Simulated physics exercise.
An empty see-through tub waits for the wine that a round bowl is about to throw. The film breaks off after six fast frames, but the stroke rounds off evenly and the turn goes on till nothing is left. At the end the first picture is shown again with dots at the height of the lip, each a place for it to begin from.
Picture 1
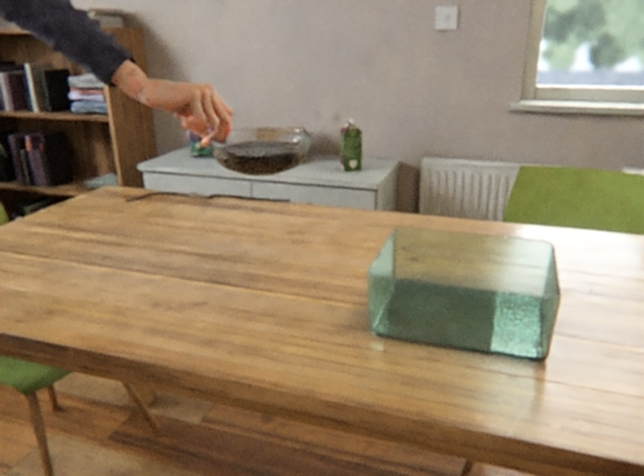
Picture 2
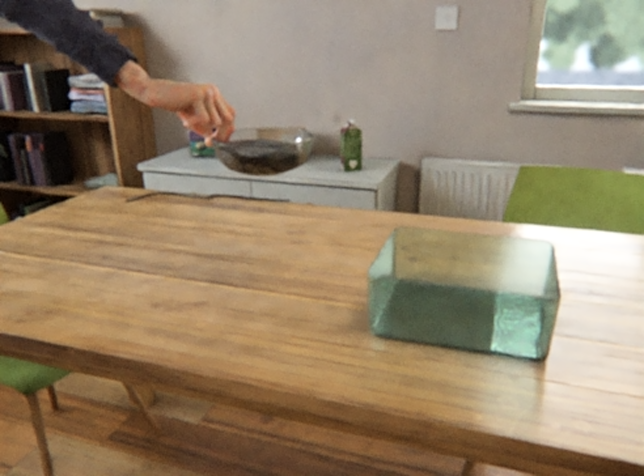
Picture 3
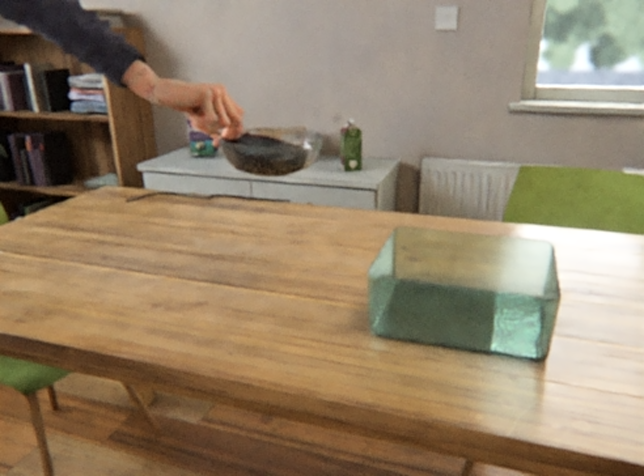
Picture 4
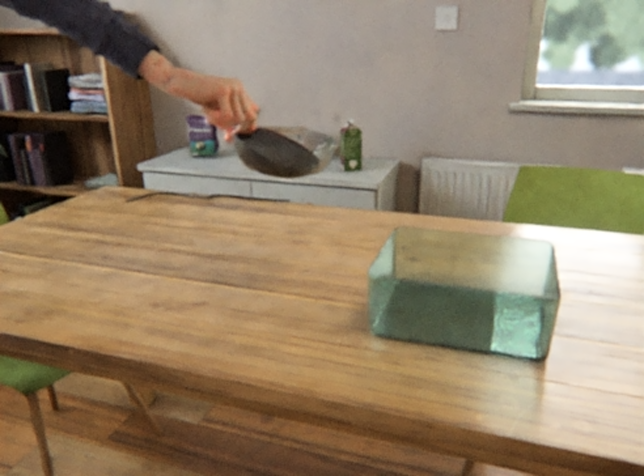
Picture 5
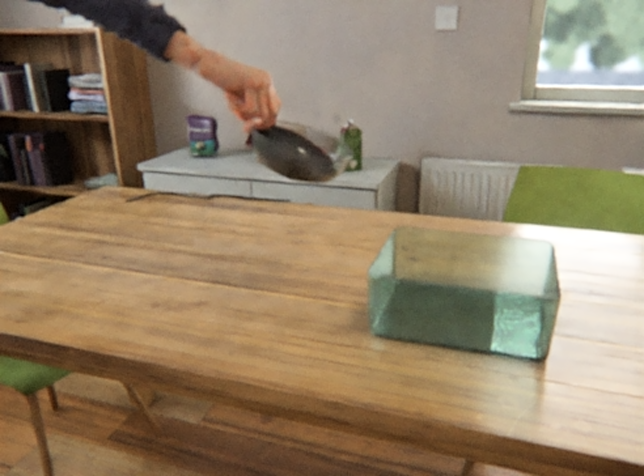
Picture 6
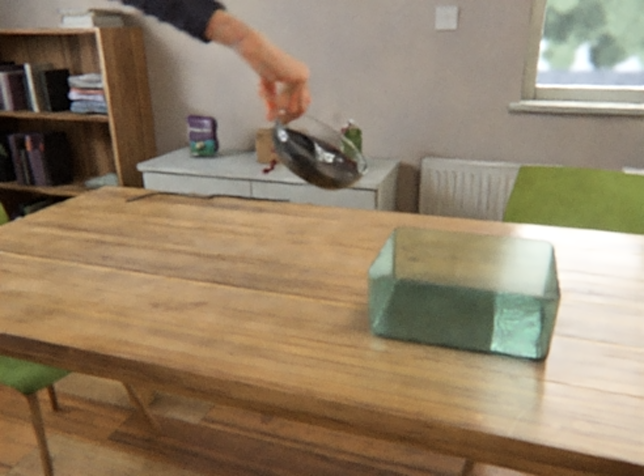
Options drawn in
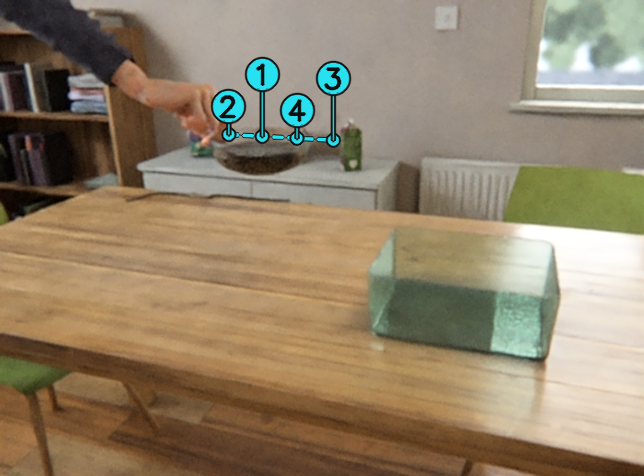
A hand moves a round glass bowl of dark liquid rightward above a wooden table, tilting it.
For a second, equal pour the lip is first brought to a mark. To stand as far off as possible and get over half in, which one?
Go for 1.
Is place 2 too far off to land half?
Yes, that goes wrong.
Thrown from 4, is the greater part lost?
No.
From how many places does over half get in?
Three.
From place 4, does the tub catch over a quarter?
Yes.
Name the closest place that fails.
That is place 2.
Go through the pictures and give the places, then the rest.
In the first frame, upright, lip at (306, 138); tub from (369, 331) to (548, 360); nothing has left yet.
In the second frame, upright, lip at (309, 138); nothing has left yet.
In the third frame, upright, lip at (318, 139); nothing has left yet.
In the fourth frame, tipped about 6°, lip at (332, 145); wine is over the rim, down to (238, 133).
In the fifth frame, tipped about 17°, lip at (349, 156); wine is over the rim, down to (252, 143).
In the sixth frame, tipped about 33°, lip at (364, 172); wine is over the rim, down to (269, 171).
On the marked copy, 1 at (262, 136); 2 at (228, 134); 3 at (333, 140); 4 at (297, 138).
For place 1, about 68 % lands in the tub, 24 % falls short and 8 % goes beside or beyond.
For place 2, about 20 % lands in the tub, 77 % falls short and 3 % goes beside or beyond.
For place 3, about 88 % lands in the tub, 9 % falls short.
For place 4, about 76 % lands in the tub, 8 % falls short and 16 % goes beside or beyond.
